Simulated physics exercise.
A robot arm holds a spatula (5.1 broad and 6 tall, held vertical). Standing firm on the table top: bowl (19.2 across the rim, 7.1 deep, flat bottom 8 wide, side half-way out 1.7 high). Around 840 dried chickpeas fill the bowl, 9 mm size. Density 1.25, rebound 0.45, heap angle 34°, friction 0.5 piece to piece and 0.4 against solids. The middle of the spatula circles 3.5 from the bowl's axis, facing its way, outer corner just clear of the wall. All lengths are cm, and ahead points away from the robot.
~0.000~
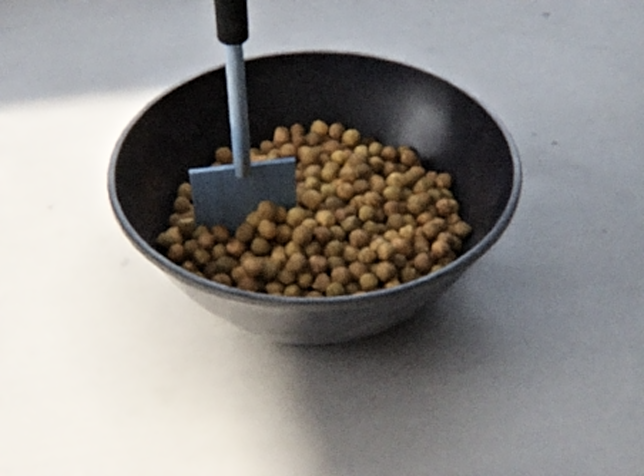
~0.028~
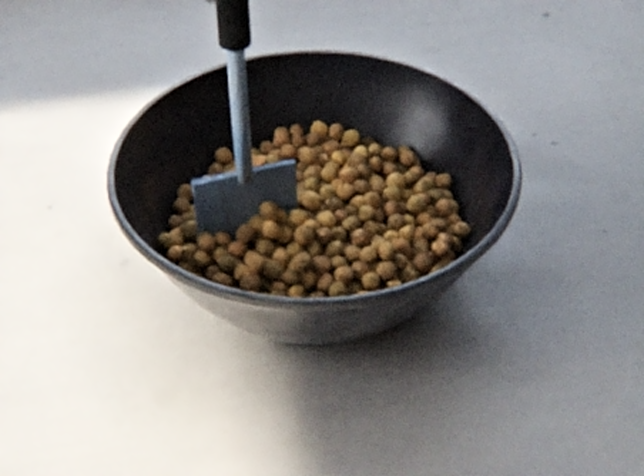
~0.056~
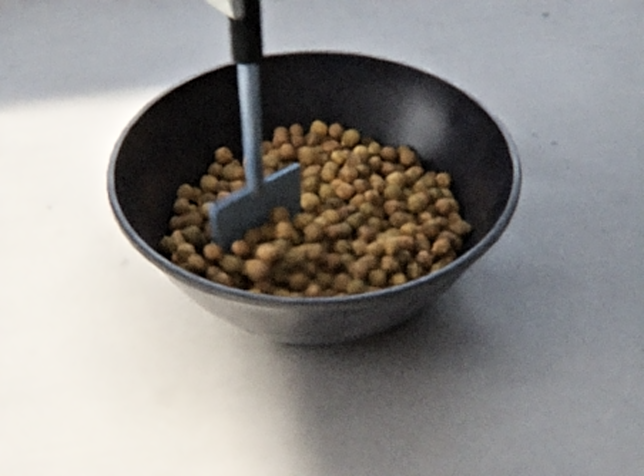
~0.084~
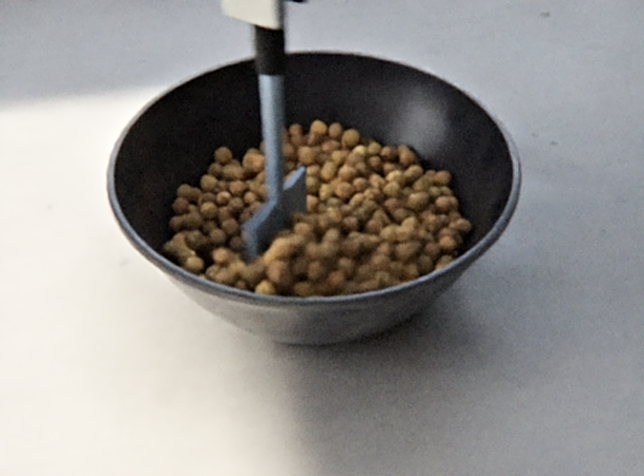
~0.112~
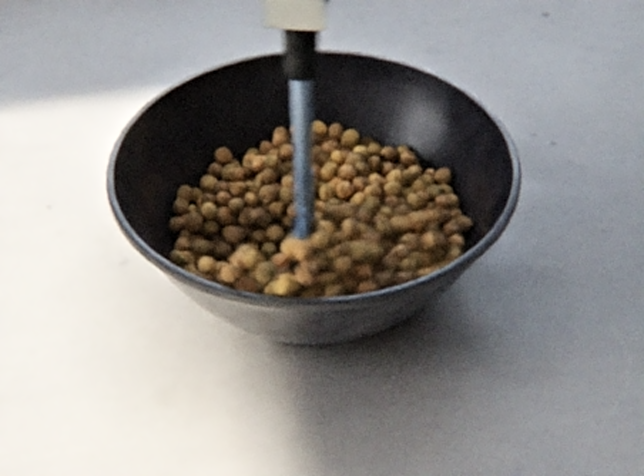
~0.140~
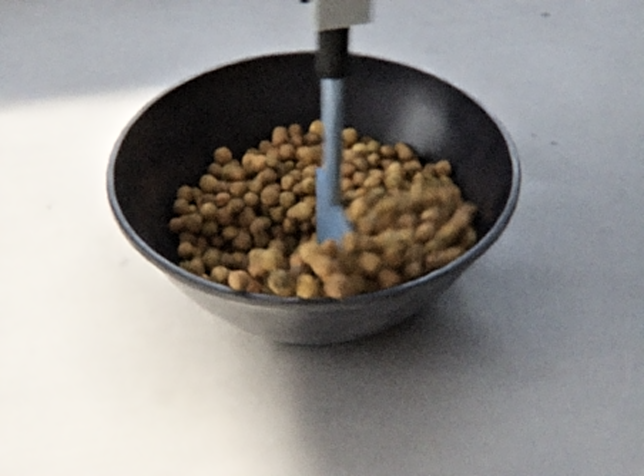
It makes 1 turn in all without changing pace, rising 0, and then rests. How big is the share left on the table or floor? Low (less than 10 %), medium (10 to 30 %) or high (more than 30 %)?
A medium share, 10 to 30 %, ends on the table or floor.
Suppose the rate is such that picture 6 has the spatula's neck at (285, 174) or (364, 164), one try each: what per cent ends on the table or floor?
Some 0 and 25 per cent.
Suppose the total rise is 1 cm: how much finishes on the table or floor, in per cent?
About 15 per cent.
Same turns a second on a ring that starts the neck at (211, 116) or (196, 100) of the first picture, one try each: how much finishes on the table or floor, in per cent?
Some 20 and 10 per cent.
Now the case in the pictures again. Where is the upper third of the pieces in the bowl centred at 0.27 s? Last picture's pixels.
Around (407, 130).
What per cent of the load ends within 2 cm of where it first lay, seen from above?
Roughly 5 per cent.
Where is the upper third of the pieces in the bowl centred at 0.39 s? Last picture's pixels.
Near (227, 124).
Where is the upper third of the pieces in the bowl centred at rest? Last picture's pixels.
Near (244, 260).
After 0.27 s, 195° round, highest piece 10 above the table; 810 in the bowl, 8 on the table or floor, 24 in flight or on the tool.
After 0.39 s, 294° round, highest piece 10 above the table; 756 in the bowl, 48 on the table or floor, 38 in flight or on the tool.
After 0.65 s, 0° round, highest piece 7 above the table; 716 in the bowl, 125 on the table or floor, 1 in flight or on the tool.
After 1.35 s, 0° round, highest piece 7 above the table; 716 in the bowl, 126 on the table or floor.
At rest, 716 in the bowl, 126 on the table or floor. That is 15 % on the table or floor.
